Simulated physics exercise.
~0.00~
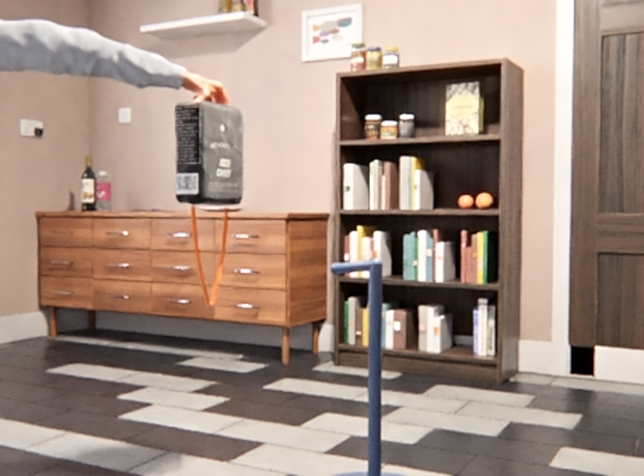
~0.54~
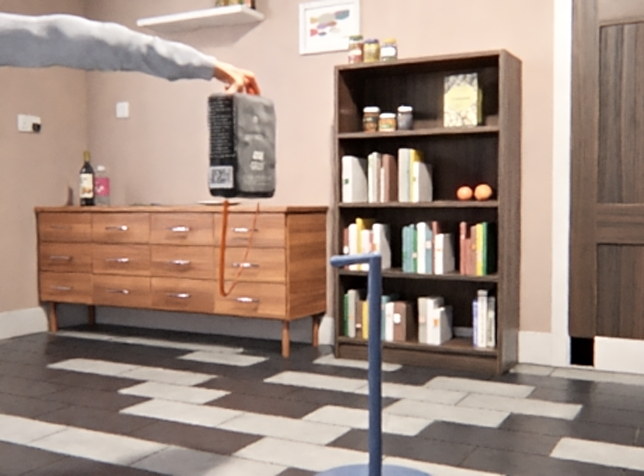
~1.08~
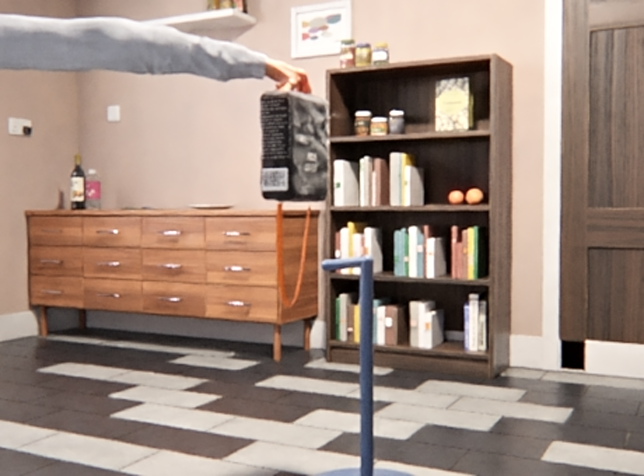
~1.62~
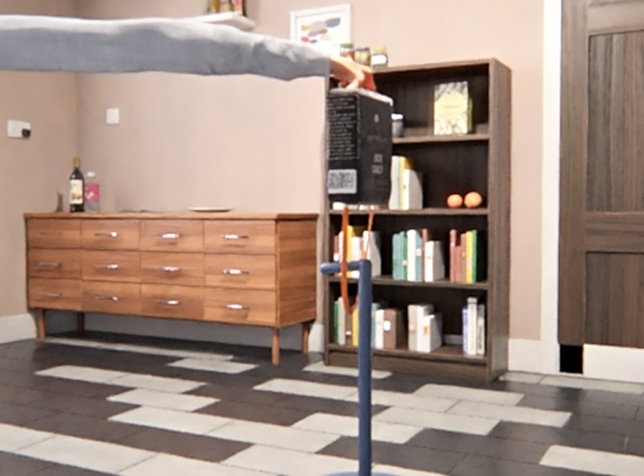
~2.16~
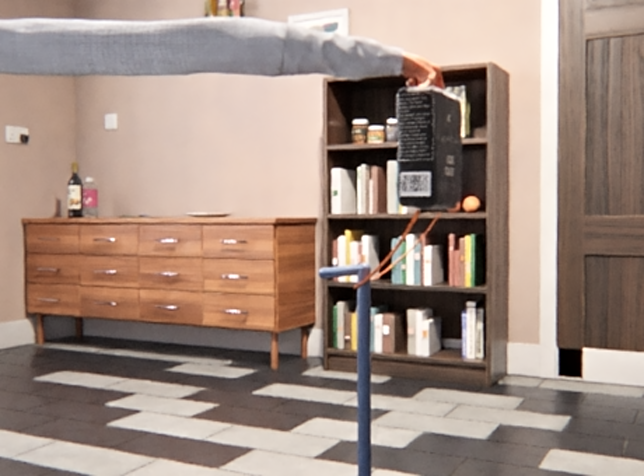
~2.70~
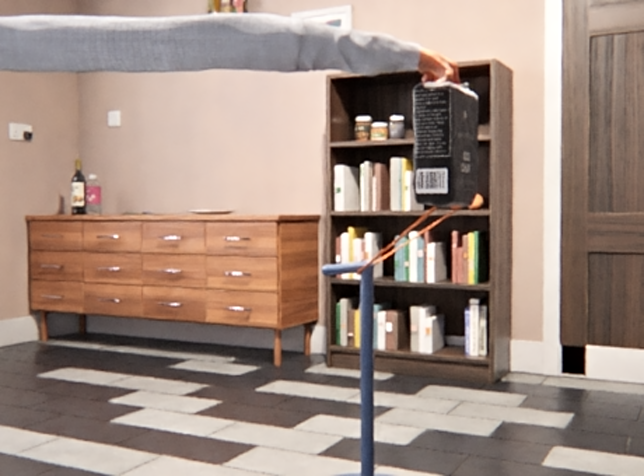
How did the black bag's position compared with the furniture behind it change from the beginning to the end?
At the start the black bag was in front of the wall above the wooden dresser, left of the post. By the end it was to the right of the post, in front of the bookcase.
